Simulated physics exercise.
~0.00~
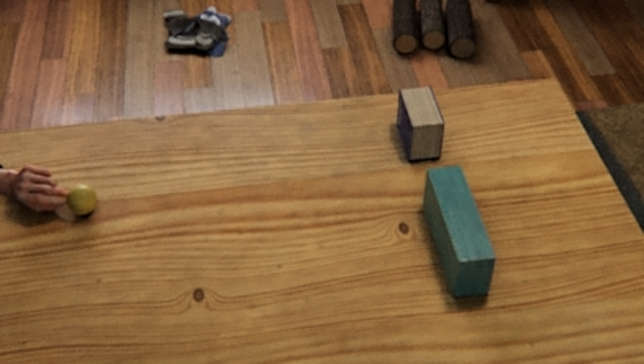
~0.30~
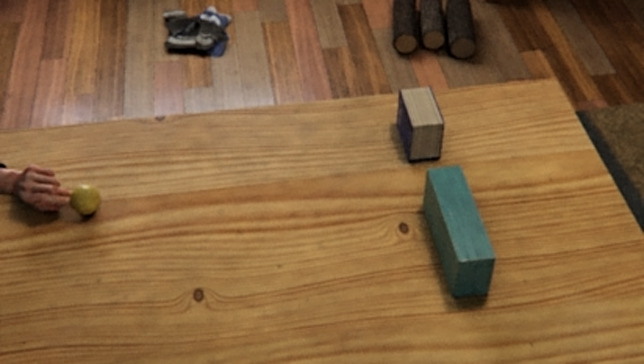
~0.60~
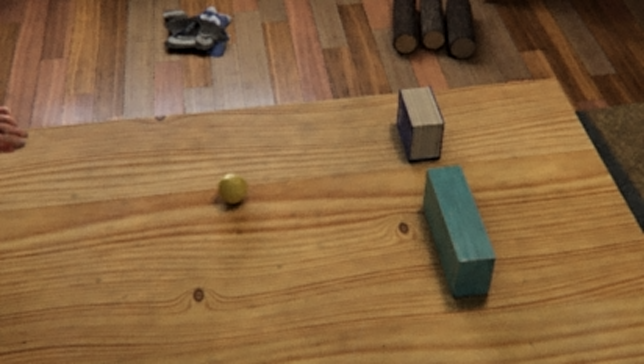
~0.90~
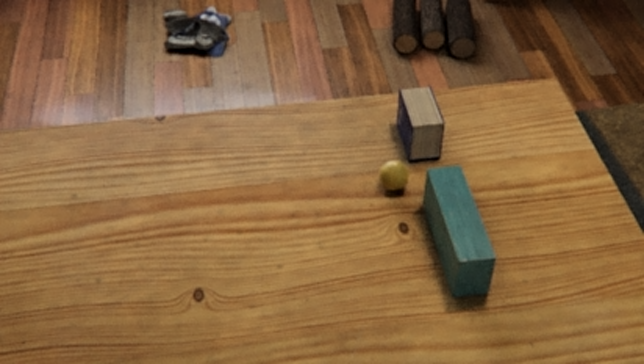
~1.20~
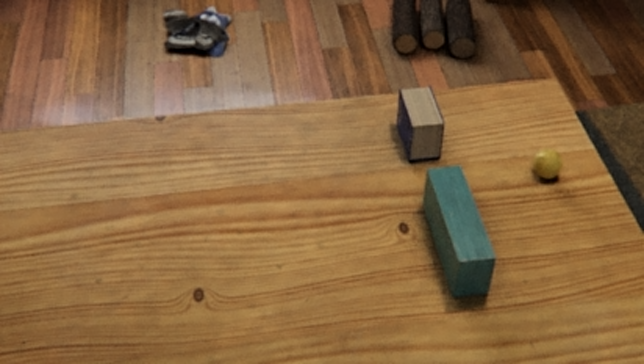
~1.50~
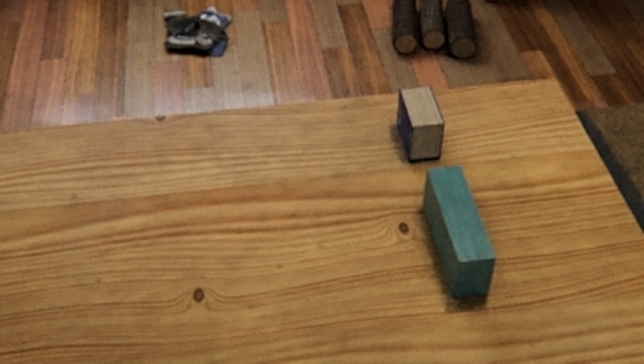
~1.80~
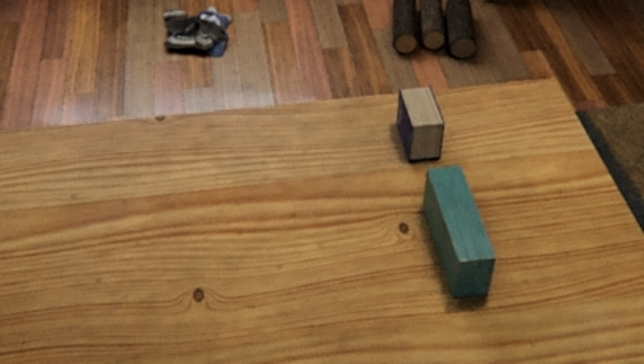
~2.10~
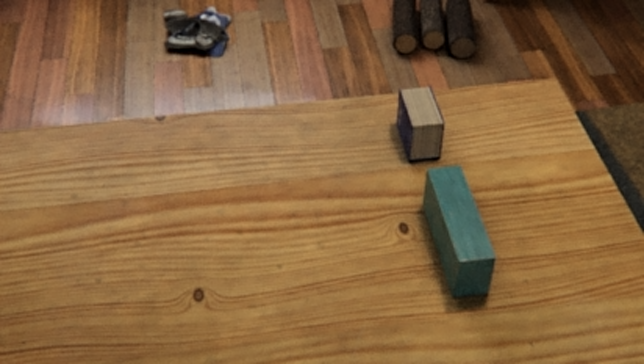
The video shows a hand releasing a small yellow lemon across a wooden table toward a turquoise block and a smaller blue-sided block. The lemon travels right, passes through the gap between them and continues out of view, leaving both blocks standing in place.
